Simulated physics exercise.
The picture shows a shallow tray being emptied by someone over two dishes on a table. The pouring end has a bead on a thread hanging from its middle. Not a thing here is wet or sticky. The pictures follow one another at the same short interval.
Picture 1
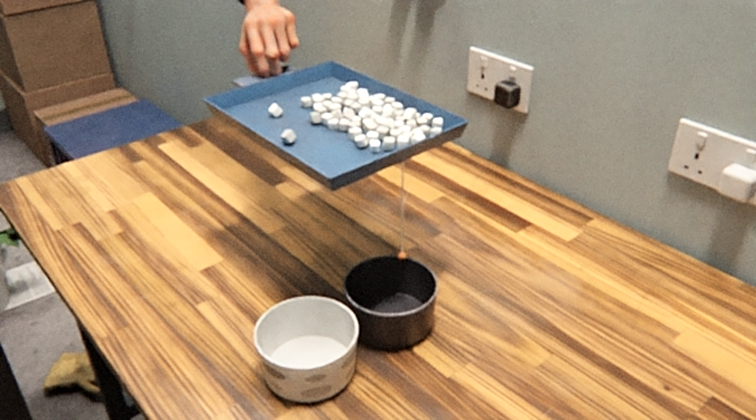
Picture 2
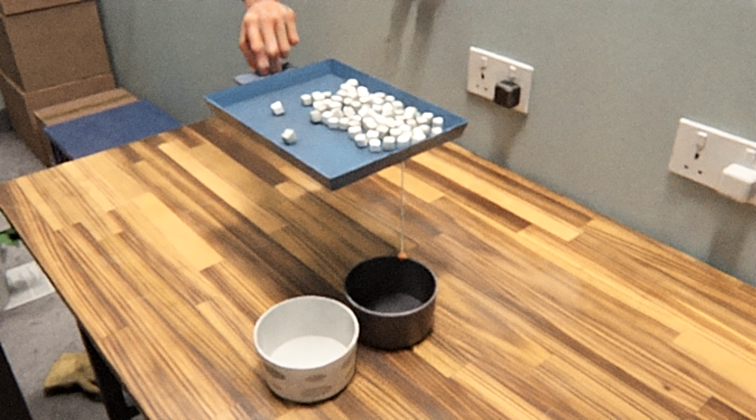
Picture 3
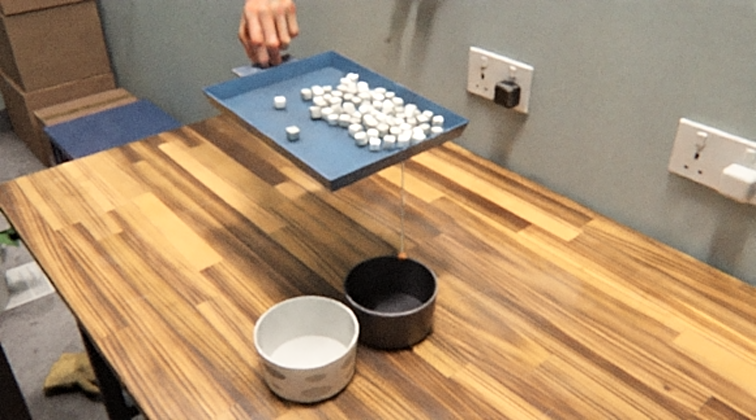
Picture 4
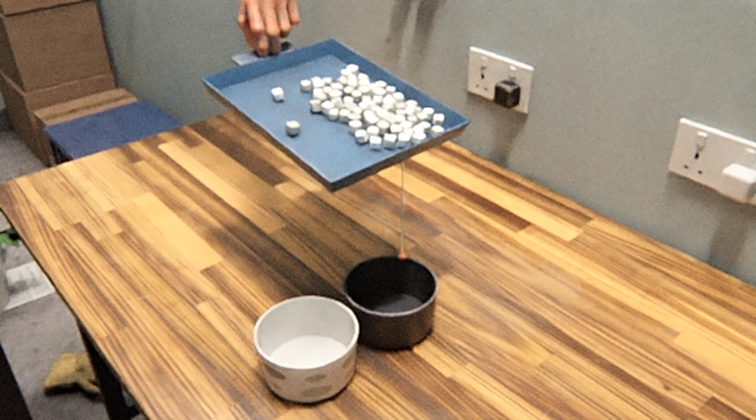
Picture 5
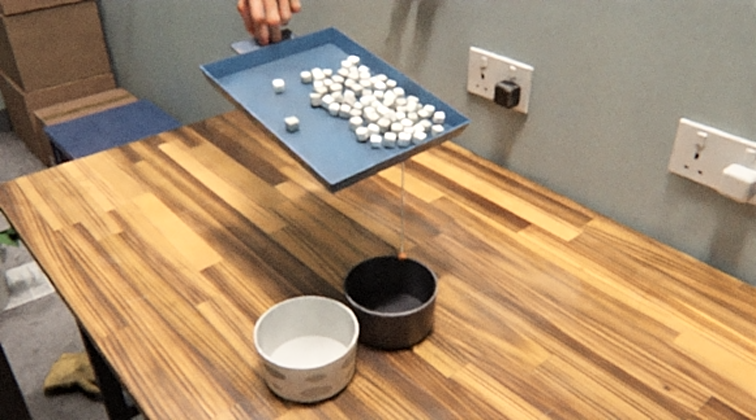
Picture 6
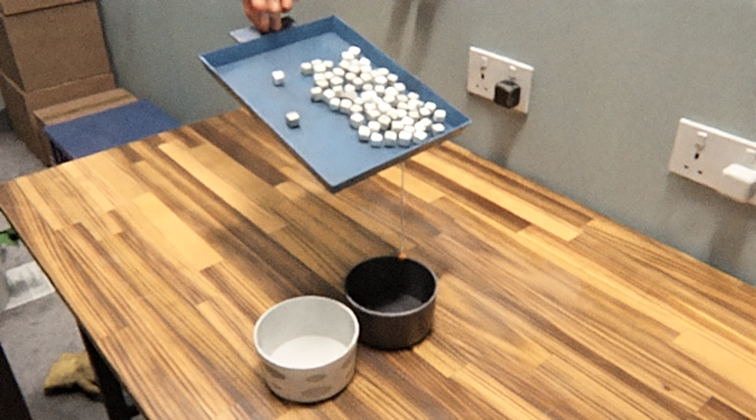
A hand holds a blue tray of small white cubes nearly level above a pale dish and a black one on a wooden table. The hand gradually lifts the tray's far end, steepening its slope toward the dishes, while the cubes stay clustered on it and the dishes remain still.
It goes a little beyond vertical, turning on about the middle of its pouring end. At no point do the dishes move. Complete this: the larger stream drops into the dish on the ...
... right.
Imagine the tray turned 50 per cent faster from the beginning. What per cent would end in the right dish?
Close to 20 in a hundred.
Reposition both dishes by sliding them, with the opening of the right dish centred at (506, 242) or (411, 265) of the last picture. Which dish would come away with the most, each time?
Result for the first try: The dish on the left side; for the second: The dish on the left side.
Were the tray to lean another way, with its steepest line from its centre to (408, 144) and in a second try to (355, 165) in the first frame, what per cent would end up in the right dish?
Lab note: Try one about 10 %, try two 40 %.
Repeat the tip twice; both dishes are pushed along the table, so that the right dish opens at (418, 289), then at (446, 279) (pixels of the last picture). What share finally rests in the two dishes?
First placement near 80 percent, second near 90 percent.
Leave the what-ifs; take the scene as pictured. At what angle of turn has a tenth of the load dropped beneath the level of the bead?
Roughly 100 degrees of tilt.
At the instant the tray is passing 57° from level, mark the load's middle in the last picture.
The load is centred around (397, 129).
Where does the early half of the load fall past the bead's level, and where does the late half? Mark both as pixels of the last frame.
Near (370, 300) to start, and near (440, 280) afterwards.
Soon, tray tipped steeply; all on the tray.
A while on, tray tipped right over; most on the tray; a stray few in the left dish; a stray few in the right dish; a stray few outside both; a small part in the air.
Towards the end, tray tipped past a quarter turn; a small part in the left dish; about a third in the right dish; about half outside both.
Finally, tray tipped past a quarter turn; a small part in the left dish; about a third in the right dish; about half outside both.
